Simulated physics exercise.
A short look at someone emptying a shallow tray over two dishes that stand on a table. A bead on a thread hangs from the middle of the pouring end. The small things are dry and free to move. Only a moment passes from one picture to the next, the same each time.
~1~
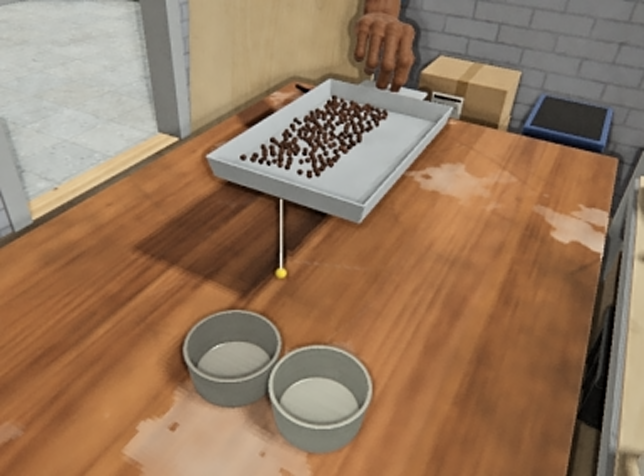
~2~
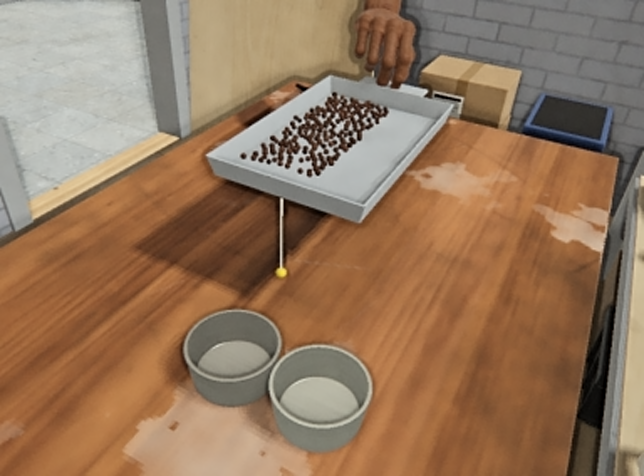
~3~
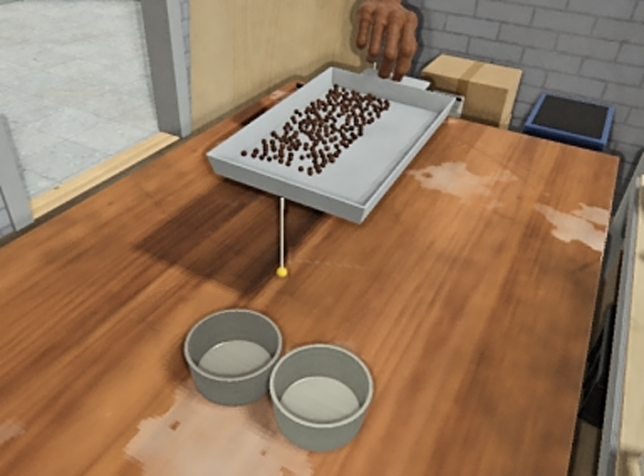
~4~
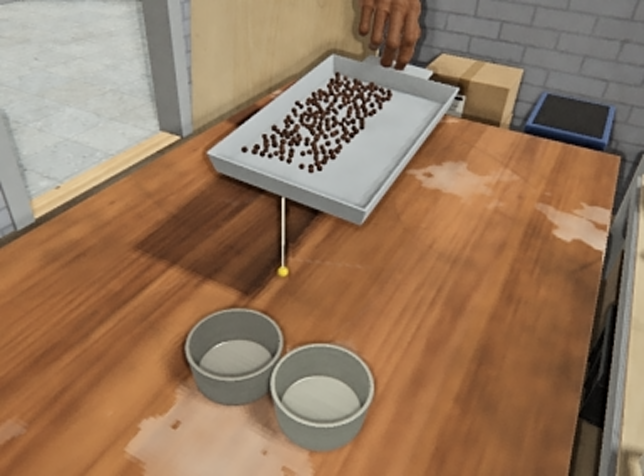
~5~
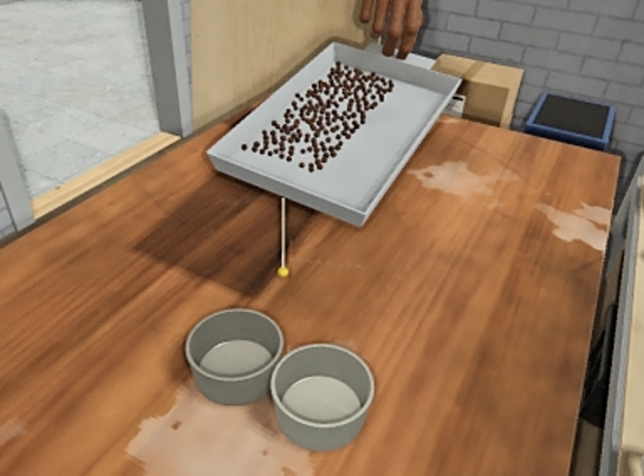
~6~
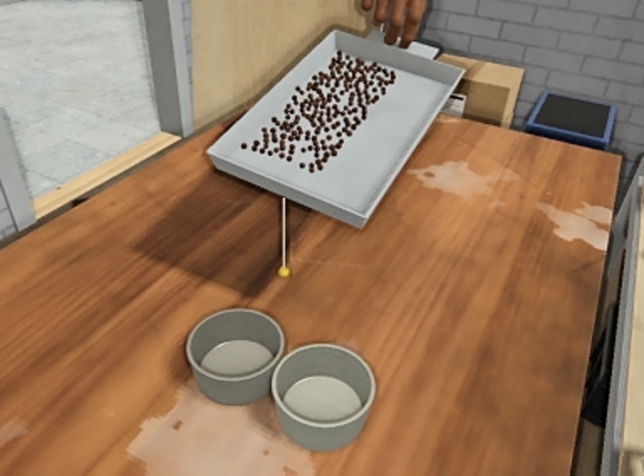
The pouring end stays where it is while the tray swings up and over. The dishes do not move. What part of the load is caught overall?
Together they catch only the smaller part.
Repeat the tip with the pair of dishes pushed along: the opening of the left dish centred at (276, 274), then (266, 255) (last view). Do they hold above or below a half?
At the first place over half, at the second under half.
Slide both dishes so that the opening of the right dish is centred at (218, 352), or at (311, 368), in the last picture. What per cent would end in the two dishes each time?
First some 0, then 10 per cent.
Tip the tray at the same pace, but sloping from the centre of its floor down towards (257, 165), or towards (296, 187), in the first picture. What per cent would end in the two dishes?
Roughly 0 per cent, and 10 per cent.
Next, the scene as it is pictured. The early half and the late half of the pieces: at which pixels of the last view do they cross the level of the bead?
Early half (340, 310), late half (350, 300).
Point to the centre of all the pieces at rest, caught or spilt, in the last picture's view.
Around (353, 369).
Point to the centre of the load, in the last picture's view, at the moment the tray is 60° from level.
Roughly at (340, 213).
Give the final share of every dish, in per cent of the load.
Left dish near 0 in a hundred; right dish near 10.
Soon, tray tipped steeply; most on the tray; a small part in the right dish; a small part outside both; a stray few in the air.
A while on, tray tipped past a quarter turn; a small part on the tray; a small part in the right dish; about two thirds outside both; about a quarter in the air.
Towards the end, tray tipped past a quarter turn; a small part in the right dish; nearly all outside both.
Finally, tray tipped past a quarter turn; a small part in the right dish; none in the left dish; nearly all outside both.
